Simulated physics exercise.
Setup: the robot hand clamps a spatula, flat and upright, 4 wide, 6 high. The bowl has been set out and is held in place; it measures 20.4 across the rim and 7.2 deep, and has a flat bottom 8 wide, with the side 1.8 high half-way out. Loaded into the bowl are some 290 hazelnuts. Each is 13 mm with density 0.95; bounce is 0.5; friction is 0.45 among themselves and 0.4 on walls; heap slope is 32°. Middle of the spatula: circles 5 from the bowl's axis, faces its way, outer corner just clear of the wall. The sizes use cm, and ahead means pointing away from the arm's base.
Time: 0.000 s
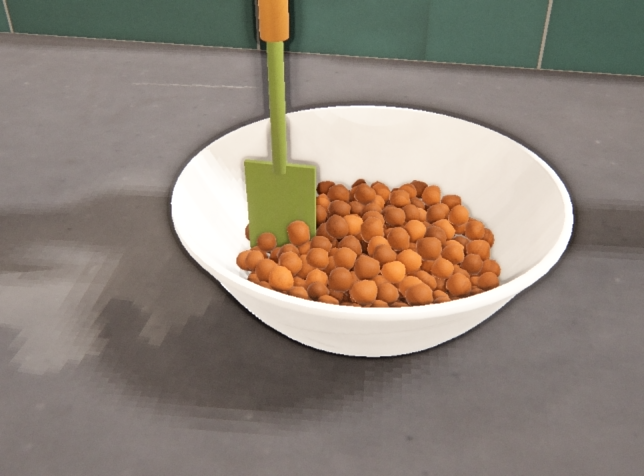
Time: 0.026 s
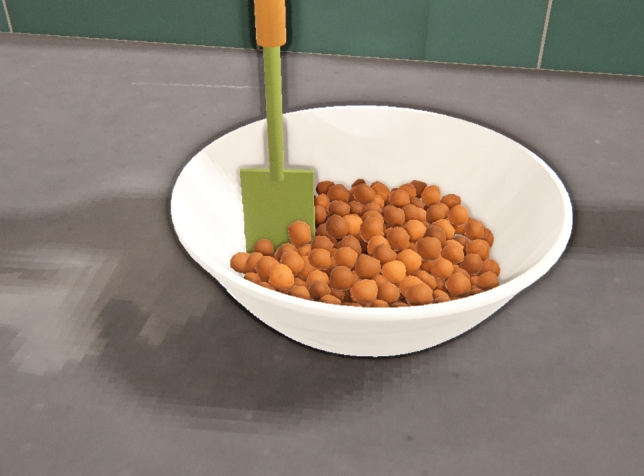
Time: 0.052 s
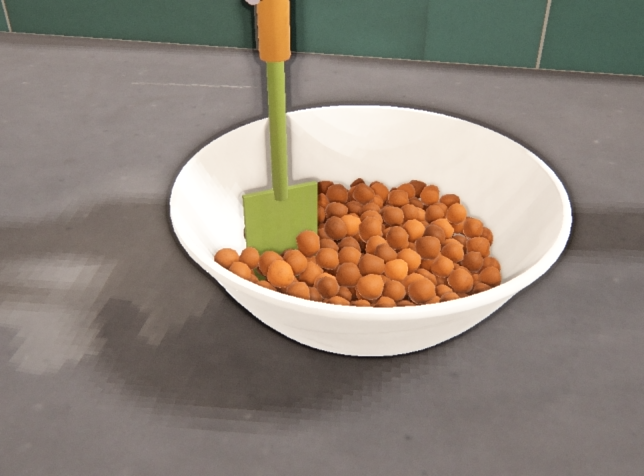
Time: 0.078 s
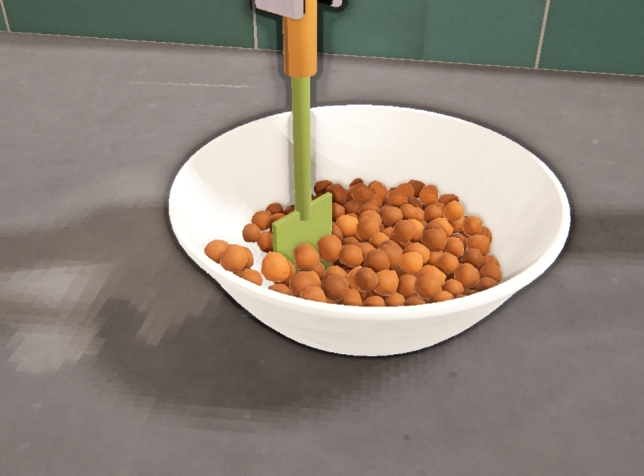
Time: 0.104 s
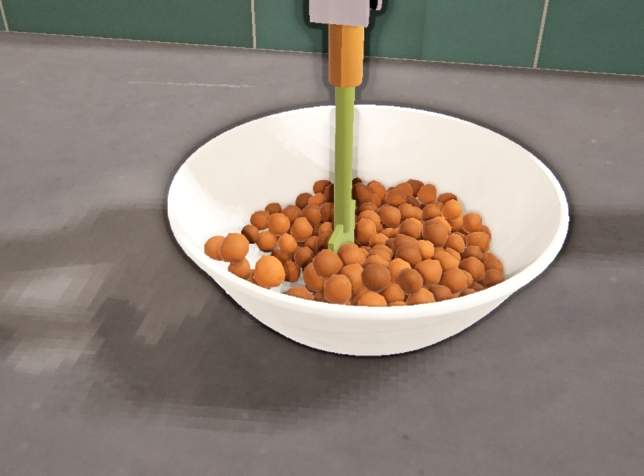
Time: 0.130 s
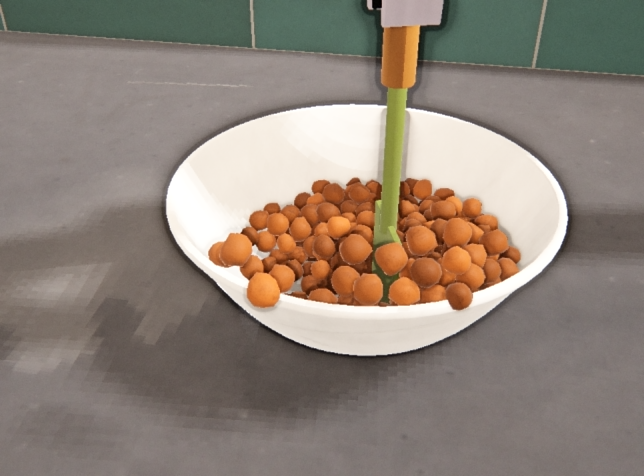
Robot hand dragging a green spatula rightward through a heap of brown hazelnuts in a white bowl, turning the blade edge-on.
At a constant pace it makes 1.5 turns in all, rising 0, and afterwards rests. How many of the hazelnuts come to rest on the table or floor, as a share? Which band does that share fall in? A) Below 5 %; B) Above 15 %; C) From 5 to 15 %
Option B: Above 15 %.
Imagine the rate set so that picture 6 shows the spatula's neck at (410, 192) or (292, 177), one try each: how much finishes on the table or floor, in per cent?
It comes to close to 45 per cent and close to 5 per cent.
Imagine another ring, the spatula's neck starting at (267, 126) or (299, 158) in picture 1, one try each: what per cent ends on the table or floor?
Some 35 and 30 per cent.
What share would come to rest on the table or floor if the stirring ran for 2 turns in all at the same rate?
That would give some 45 percent.
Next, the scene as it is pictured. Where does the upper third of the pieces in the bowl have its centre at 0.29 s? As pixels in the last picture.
Near (357, 137).
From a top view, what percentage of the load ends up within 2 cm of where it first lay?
Near 5 % of the pieces.
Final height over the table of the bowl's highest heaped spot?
Roughly 5.5 centimetres.
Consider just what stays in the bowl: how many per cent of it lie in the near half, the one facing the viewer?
It comes to near 45 percent.
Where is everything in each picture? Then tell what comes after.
In the first picture, the spatula neck at (279, 139), 0° round; upper third of the load around (375, 239), from x 250 to 490, top at y 185; 286 in the bowl.
In the second picture, the spatula neck at (276, 145), 9° round; upper third of the load around (372, 246), from x 240 to 490, top at y 185.
In the third picture, the spatula neck at (279, 163), 32° round; upper third of the load around (371, 258), from x 225 to 490, top at y 185.
In the fourth picture, the spatula neck at (303, 182), 58° round; upper third of the load around (375, 262), from x 220 to 490, top at y 185.
In the fifth picture, the spatula neck at (343, 193), 85° round; upper third of the load around (392, 269), from x 220 to 495, top at y 185; 284 in the bowl, 2 in flight or on the tool.
In the sixth picture, the spatula neck at (390, 195), 111° round; upper third of the load around (429, 259), from x 225 to 510, top at y 185; 282 in the bowl, 4 in flight or on the tool.
After 0.29 s, 274° round, highest piece 13 above the table; 225 in the bowl, 9 on the table or floor, 52 in flight or on the tool.
After 0.45 s, 78° round, highest piece 12 above the table; 178 in the bowl, 70 on the table or floor, 38 in flight or on the tool.
After 0.74 s, 180° round, highest piece 7 above the table; 164 in the bowl, 120 on the table or floor, 2 in flight or on the tool.
After 1.44 s, 180° round, highest piece 5 above the table; 164 in the bowl, 122 on the table or floor.
In the end, 164 in the bowl, 122 on the table or floor. That is 43 % on the table or floor.
